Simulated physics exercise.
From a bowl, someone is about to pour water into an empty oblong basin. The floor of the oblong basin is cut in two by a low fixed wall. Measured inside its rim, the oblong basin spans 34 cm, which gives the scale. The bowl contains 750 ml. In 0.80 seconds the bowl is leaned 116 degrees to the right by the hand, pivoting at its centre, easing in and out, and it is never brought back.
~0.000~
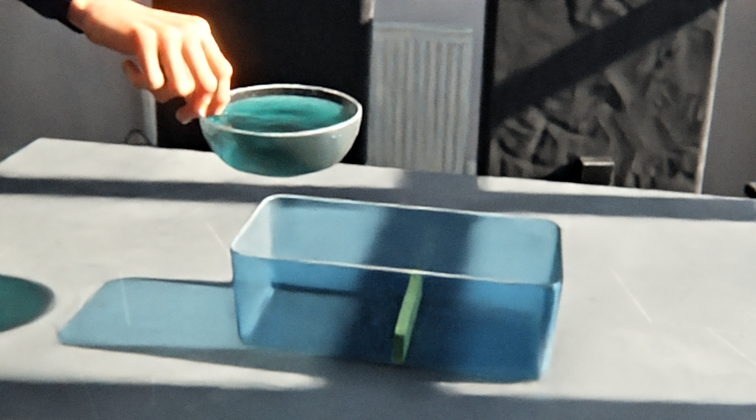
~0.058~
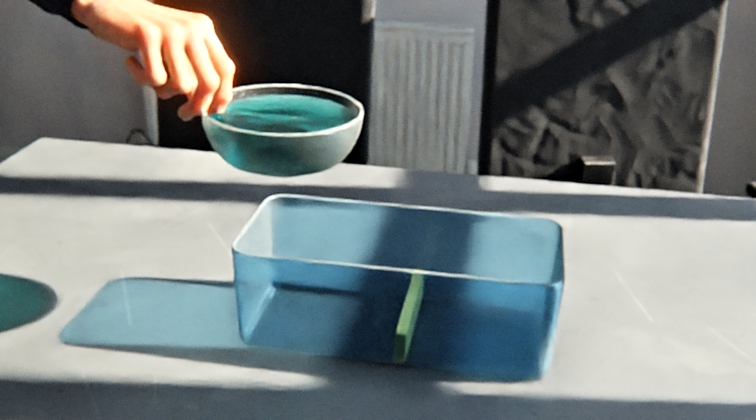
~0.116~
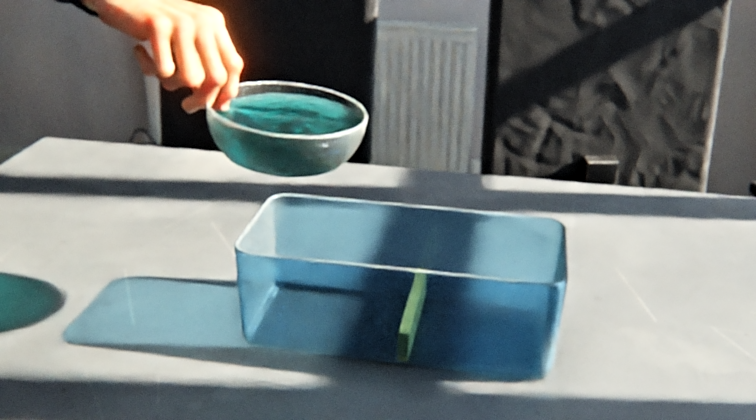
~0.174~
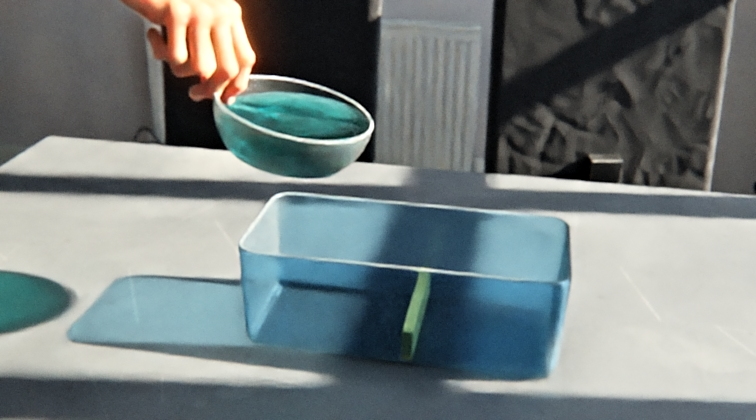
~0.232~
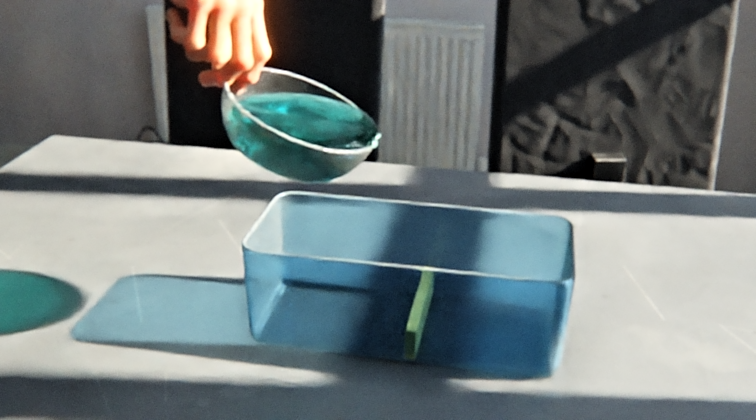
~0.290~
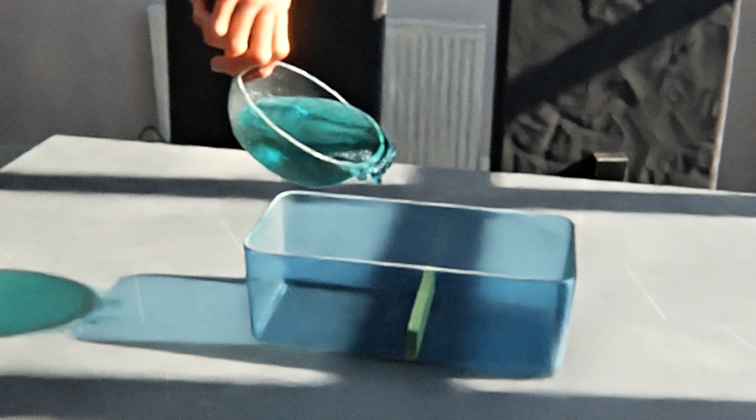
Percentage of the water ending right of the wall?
39 per cent.
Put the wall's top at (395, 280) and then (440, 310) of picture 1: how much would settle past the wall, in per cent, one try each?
I'd put it at about 45 per cent for the first and about 30 per cent for the second.
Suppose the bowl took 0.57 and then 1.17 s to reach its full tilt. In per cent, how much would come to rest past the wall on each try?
It comes to 35 per cent, and then 45 per cent.
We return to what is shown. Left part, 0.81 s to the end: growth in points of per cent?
Close to 1% of the whole.
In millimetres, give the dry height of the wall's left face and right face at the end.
Close to 16 mm left and close to 20 mm right.
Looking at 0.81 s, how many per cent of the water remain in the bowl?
Around 0 in a hundred.
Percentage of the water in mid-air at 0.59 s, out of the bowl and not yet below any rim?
Around 9 percent.
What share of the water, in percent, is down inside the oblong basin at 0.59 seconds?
Near 86 in a hundred.
Then, 0.59 s in, the tilt is 98° and 5 per cent is still to pour, 50 is left of the wall and 37 right of it.
Then, 0.81 s in, the tilt is 116° and 0 per cent is still to pour, 58 is left of the wall and 38 right of it.
Then, 1.05 s in, the tilt is 116° and 0 per cent is still to pour, 59 is left of the wall and 39 right of it.
Then, 1.30 s in, the tilt is 116° and 0 per cent is still to pour, 59 is left of the wall and 39 right of it.
Finally, 59 per cent lies left of the wall, 39 right of it and 2 outside.
